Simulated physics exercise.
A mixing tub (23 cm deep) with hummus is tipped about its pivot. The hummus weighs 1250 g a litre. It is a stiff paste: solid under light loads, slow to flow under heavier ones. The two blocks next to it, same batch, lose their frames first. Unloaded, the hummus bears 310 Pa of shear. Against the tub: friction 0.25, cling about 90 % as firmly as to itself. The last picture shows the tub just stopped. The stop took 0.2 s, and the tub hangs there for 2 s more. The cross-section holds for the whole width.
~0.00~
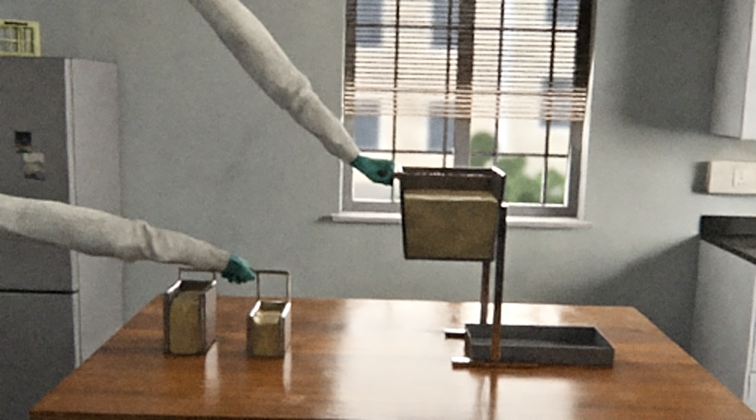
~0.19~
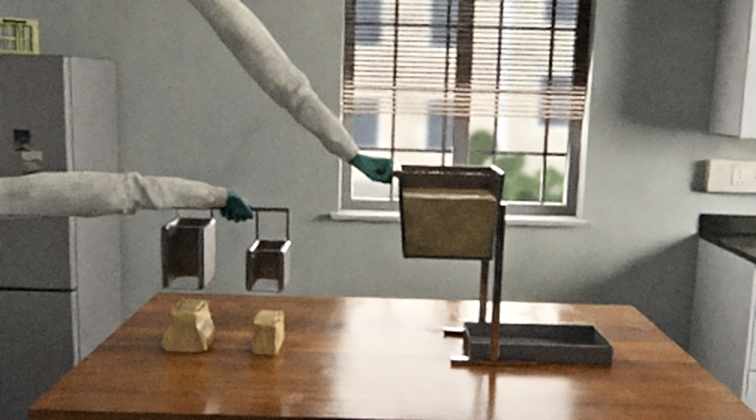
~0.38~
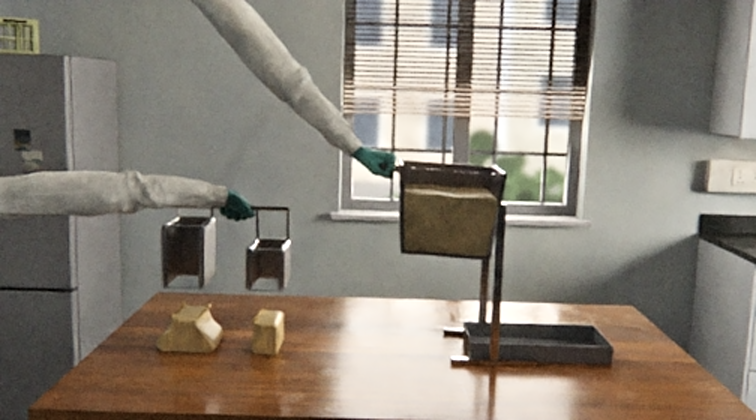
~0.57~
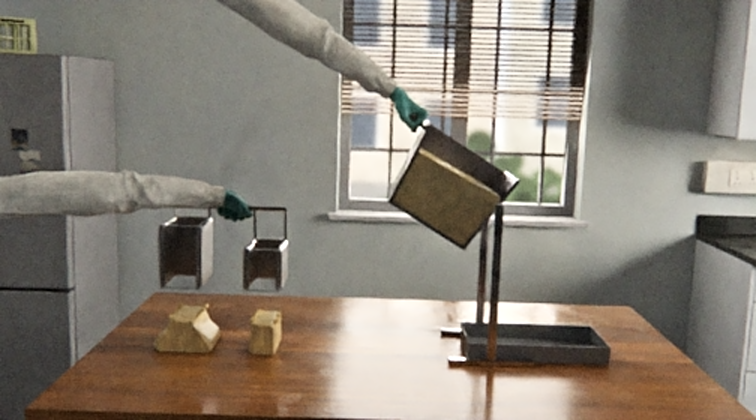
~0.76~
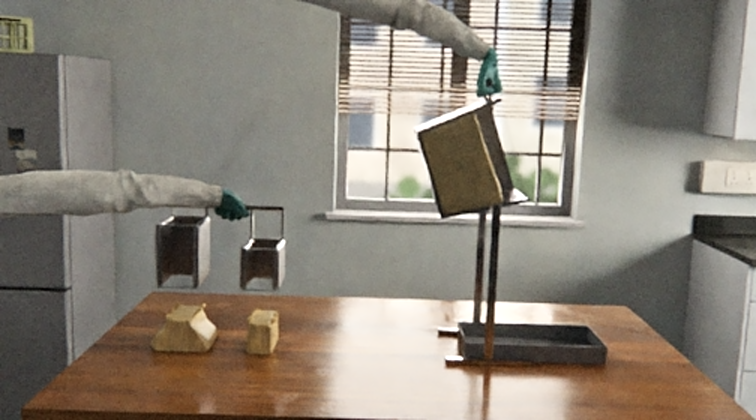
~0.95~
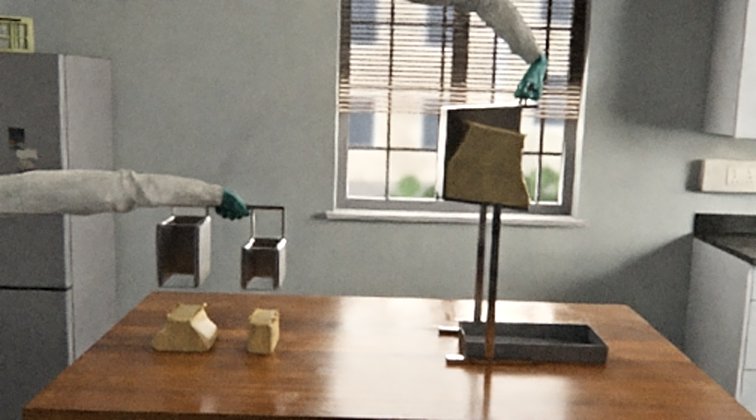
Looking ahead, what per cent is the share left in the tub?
The share left in the tub is near 38 %.
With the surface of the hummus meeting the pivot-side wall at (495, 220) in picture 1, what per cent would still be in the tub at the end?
Then about 55 %.
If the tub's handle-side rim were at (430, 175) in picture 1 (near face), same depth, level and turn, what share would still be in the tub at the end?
Then about 55 %.
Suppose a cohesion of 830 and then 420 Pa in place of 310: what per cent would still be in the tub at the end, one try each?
In that order: 100 %, 45 %.
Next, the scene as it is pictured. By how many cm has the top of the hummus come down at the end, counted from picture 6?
About 13 cm.
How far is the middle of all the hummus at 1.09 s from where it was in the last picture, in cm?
Some 9 cm.
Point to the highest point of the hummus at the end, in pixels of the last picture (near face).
Near (467, 174).
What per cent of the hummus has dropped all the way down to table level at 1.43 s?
About 50 %.
After 1.09 s, the tub is at 91 degrees and holds 68 %.
After 1.26 s, the tub is at 91 degrees and holds 43 %.
After 1.43 s, the tub is at 91 degrees and holds 39 %.
After 1.60 s, the tub is at 91 degrees and holds 38 %.
After 2.95 s, the tub is at 91 degrees and holds 38 %.
